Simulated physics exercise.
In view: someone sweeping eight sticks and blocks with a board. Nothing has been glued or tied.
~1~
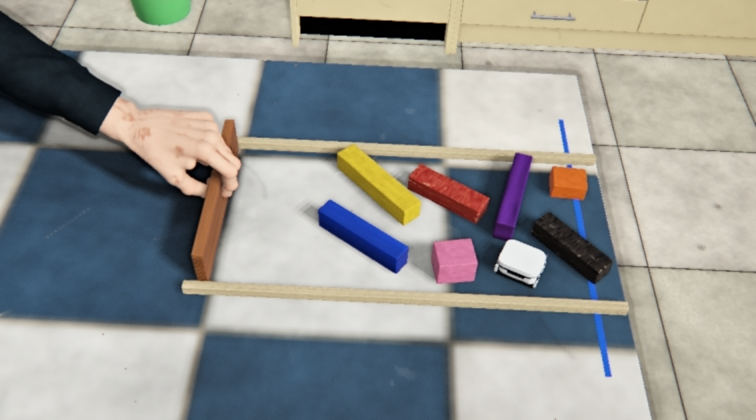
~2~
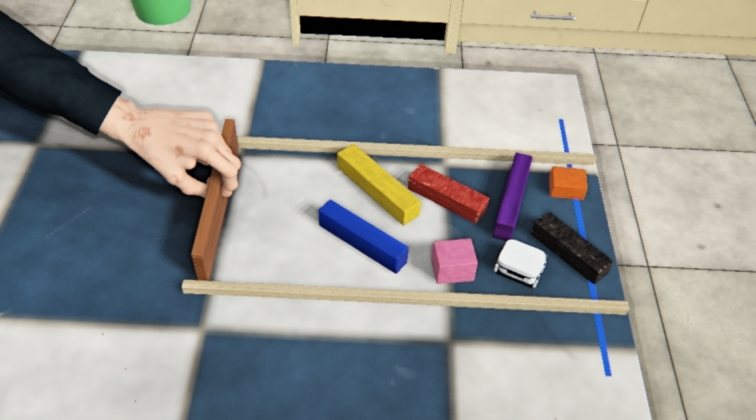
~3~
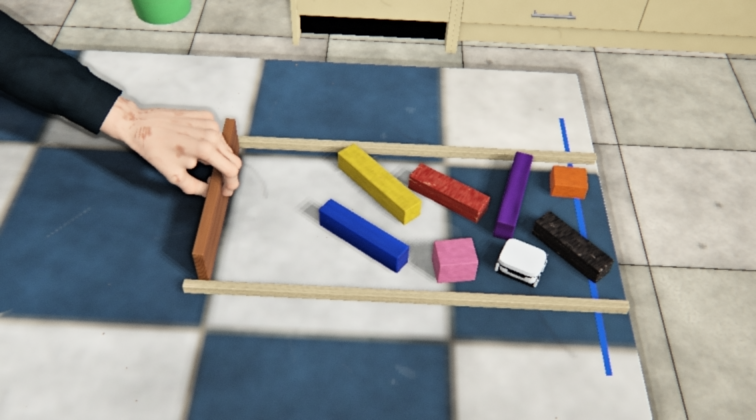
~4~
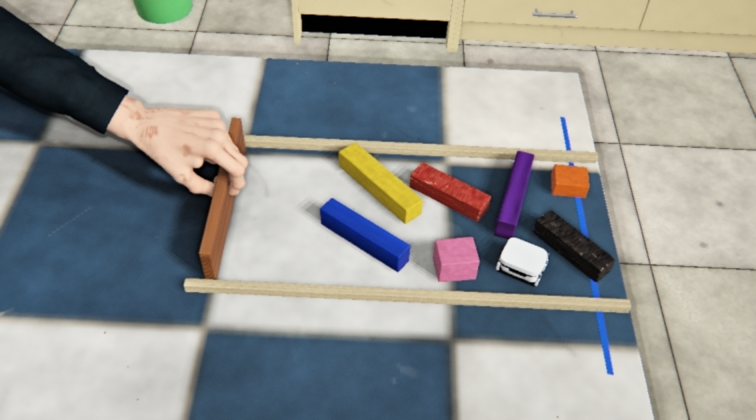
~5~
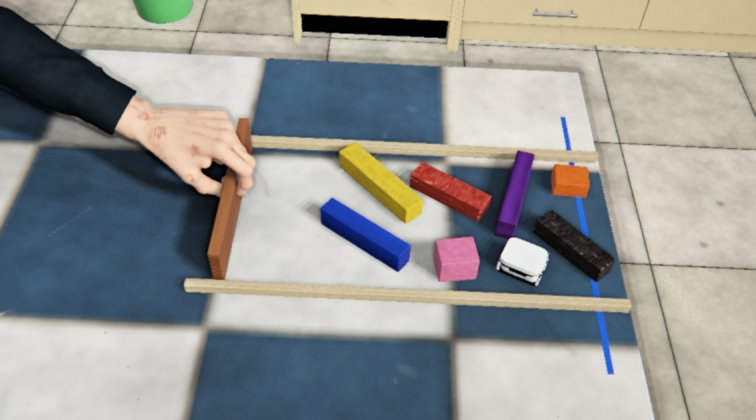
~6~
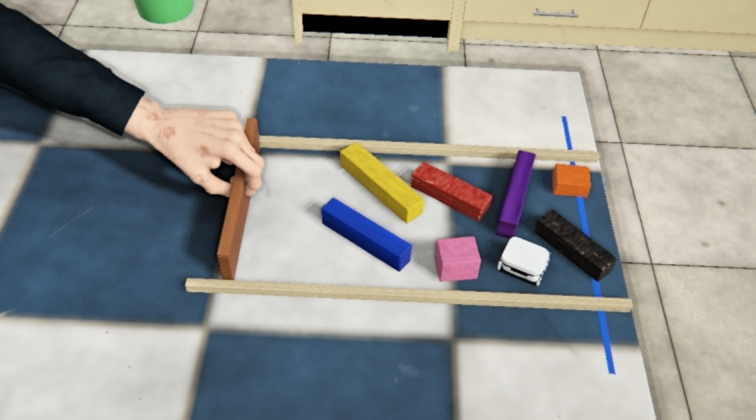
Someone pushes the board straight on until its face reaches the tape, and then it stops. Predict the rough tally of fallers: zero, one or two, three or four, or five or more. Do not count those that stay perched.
I predict the tally of drops will be no fewer than five.
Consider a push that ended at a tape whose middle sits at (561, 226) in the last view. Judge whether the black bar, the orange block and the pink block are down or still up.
The black bar topples off; the orange block topples off; and the pink block stays put.
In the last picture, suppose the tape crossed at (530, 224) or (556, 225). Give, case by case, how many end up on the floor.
2 and 4.
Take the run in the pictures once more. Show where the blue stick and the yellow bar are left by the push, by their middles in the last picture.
In the last picture, roughly (603, 254) and (606, 196).
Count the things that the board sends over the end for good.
Altogether the count is 6.
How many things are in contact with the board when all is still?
2 touch it.
A little later, none off yet; orange block at rest near (571, 180); black bar at rest near (574, 245); white case at rest near (524, 261).
Next, none off yet; orange block at rest near (571, 180); black bar at rest near (574, 245); white case moving near (530, 261).
Later still, none off yet; orange block shifted about its own width near (614, 177); black bar tilted well over near (640, 270); white case shifted well along near (617, 258).
When it is over, the number that fall off is five or more; down, red bar, pink block, purple stick, white case, black bar and orange block.
